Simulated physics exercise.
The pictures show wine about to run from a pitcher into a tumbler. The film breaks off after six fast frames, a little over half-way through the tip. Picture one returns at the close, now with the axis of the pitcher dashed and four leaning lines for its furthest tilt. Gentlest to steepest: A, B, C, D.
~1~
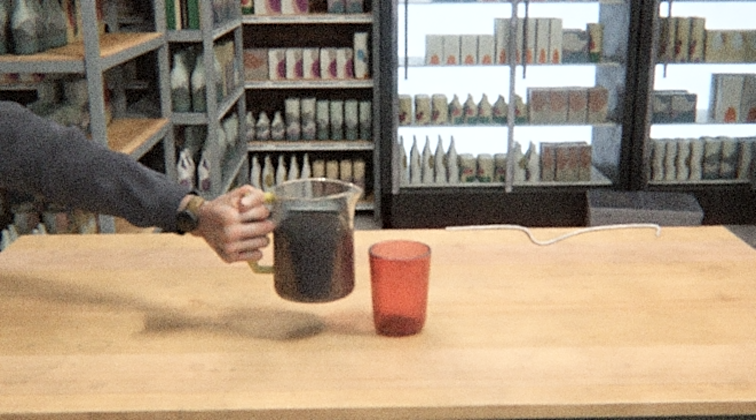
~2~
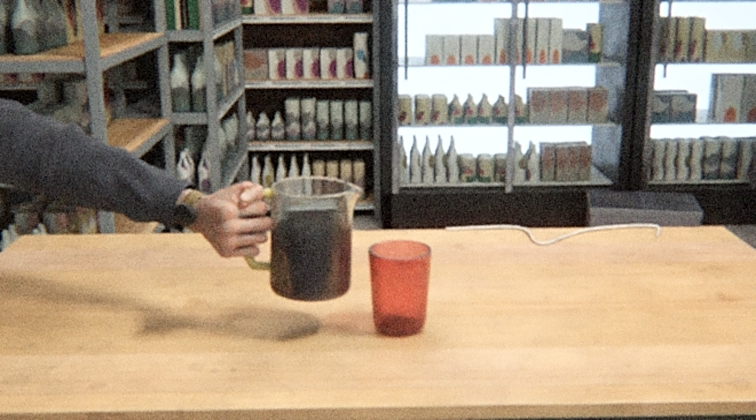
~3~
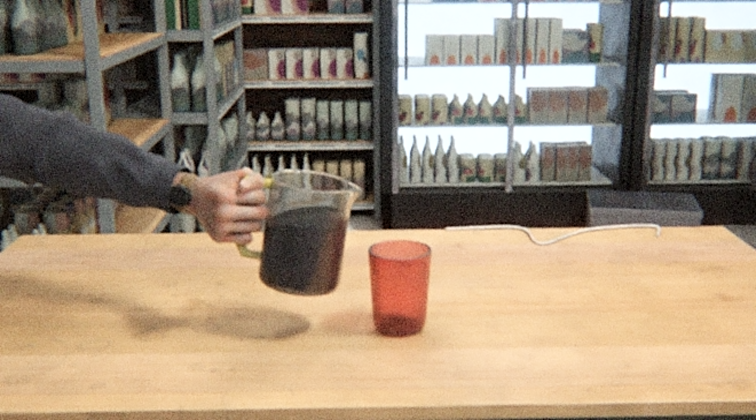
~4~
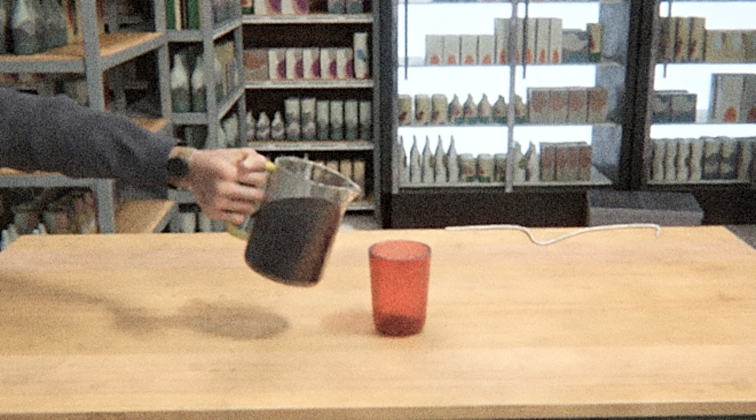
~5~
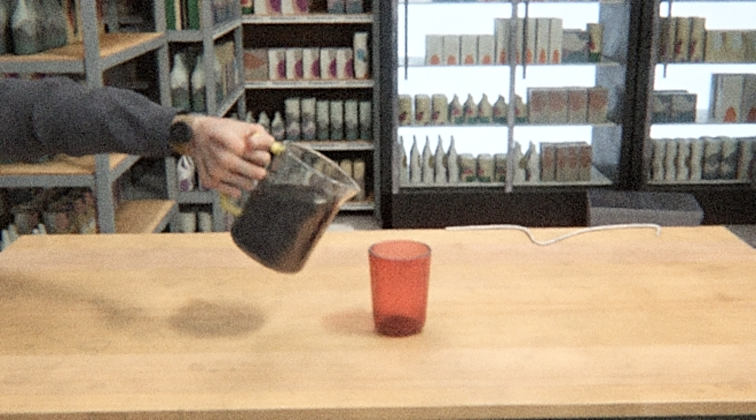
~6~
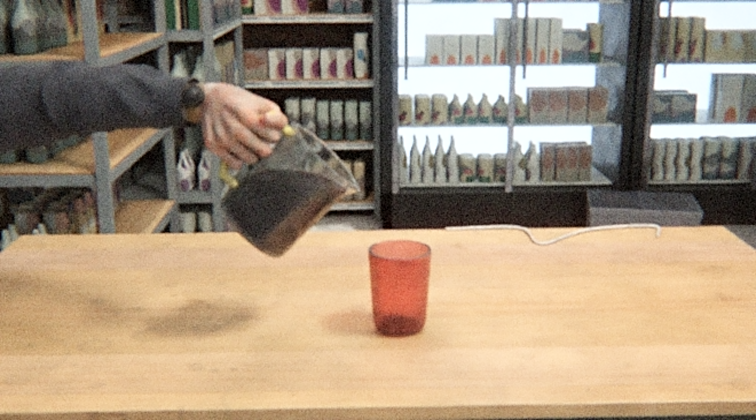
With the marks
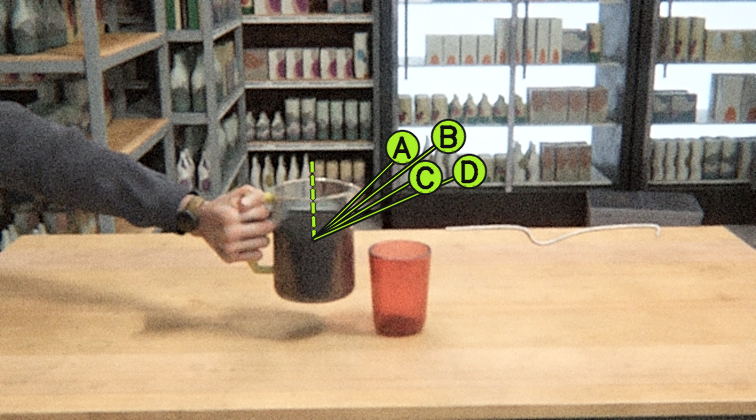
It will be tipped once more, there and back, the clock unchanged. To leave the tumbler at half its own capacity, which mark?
Tilt D.
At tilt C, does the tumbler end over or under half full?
Under.
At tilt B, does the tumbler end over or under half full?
Under.
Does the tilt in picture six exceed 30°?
Yes.
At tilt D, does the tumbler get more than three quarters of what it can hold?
No.
On the marked copy, A at (392, 162); B at (435, 146); C at (409, 183); D at (454, 177).
If A is chosen, the tumbler ends with about 5 % of what it can hold.
If B is chosen, the tumbler ends with about 14 % of what it can hold.
If C is chosen, the tumbler ends with about 31 % of what it can hold.
If D is chosen, the tumbler ends with about 53 % of what it can hold.
